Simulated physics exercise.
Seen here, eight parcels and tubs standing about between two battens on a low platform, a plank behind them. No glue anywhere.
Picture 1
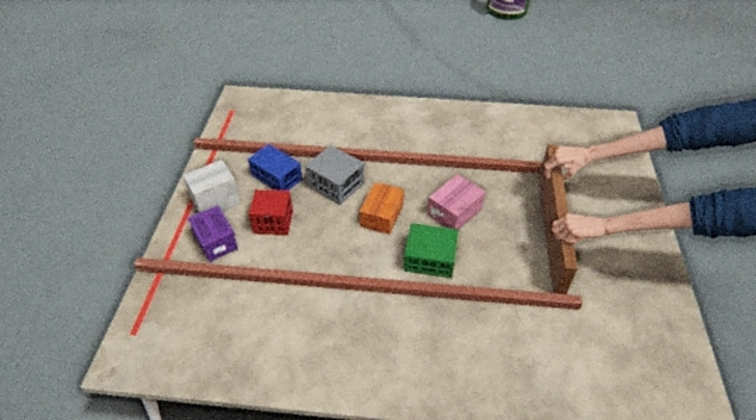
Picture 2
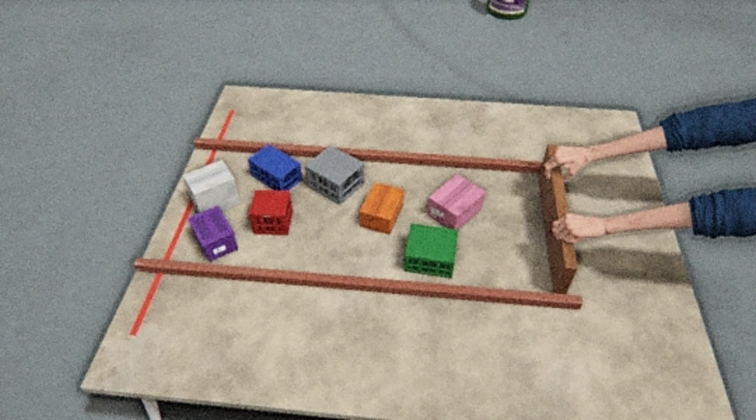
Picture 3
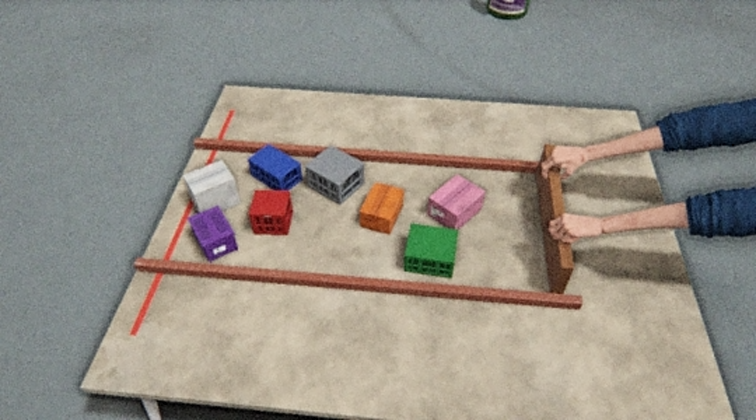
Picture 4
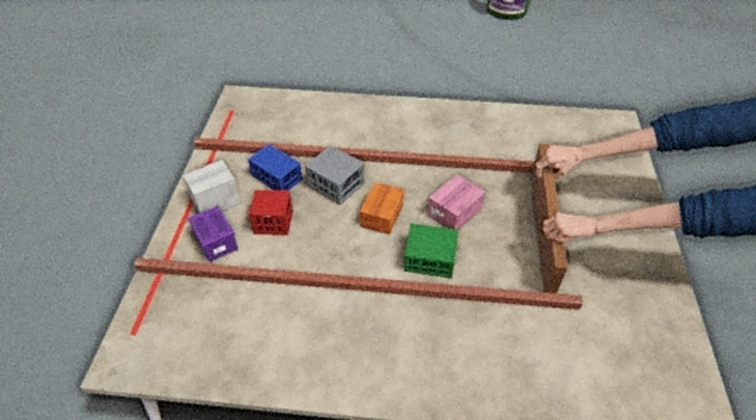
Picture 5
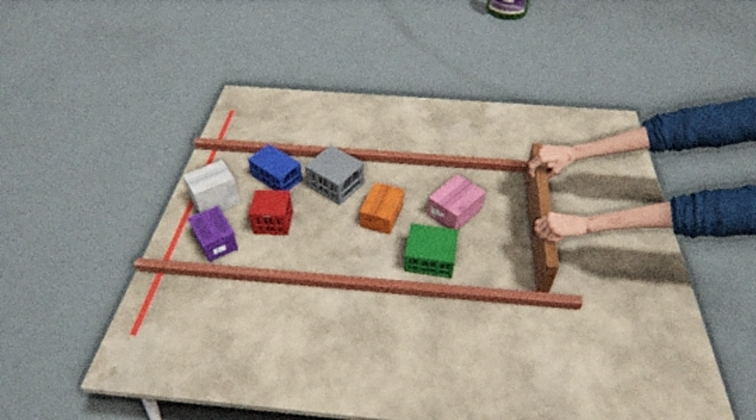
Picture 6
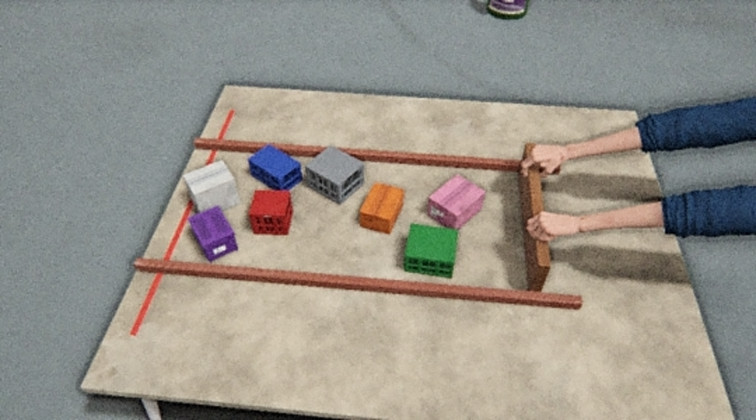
In the video, two hands slide a wooden plank a short way left between two battens on a low platform, toward eight colourful boxes and crates, which stay still near and beyond a red line of tape.
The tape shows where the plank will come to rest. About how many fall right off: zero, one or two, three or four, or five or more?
The number that fall off is five or more.
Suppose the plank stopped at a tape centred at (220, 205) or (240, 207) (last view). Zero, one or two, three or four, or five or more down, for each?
In that order: Either three or four; either one or two.
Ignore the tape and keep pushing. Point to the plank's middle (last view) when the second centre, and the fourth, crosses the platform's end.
First at (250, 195), next at (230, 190).
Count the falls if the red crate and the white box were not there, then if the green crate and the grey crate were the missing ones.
It would be 3 and 3.
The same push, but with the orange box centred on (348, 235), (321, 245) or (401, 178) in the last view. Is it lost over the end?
In that order, it tumbles off; falls; stays on.
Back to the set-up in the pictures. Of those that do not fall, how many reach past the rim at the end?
The number is 3.
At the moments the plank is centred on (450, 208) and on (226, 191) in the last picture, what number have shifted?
The counts are 2 and 8.
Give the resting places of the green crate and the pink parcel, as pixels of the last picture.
Near (150, 230) and (173, 191).
Soon after, none off yet; white box at rest near (212, 190); purple tote at rest near (214, 234); blue crate at rest near (273, 168).
In the end, the number that fall off is five or more; gone, orange box, red crate, blue crate, purple tote and white box.
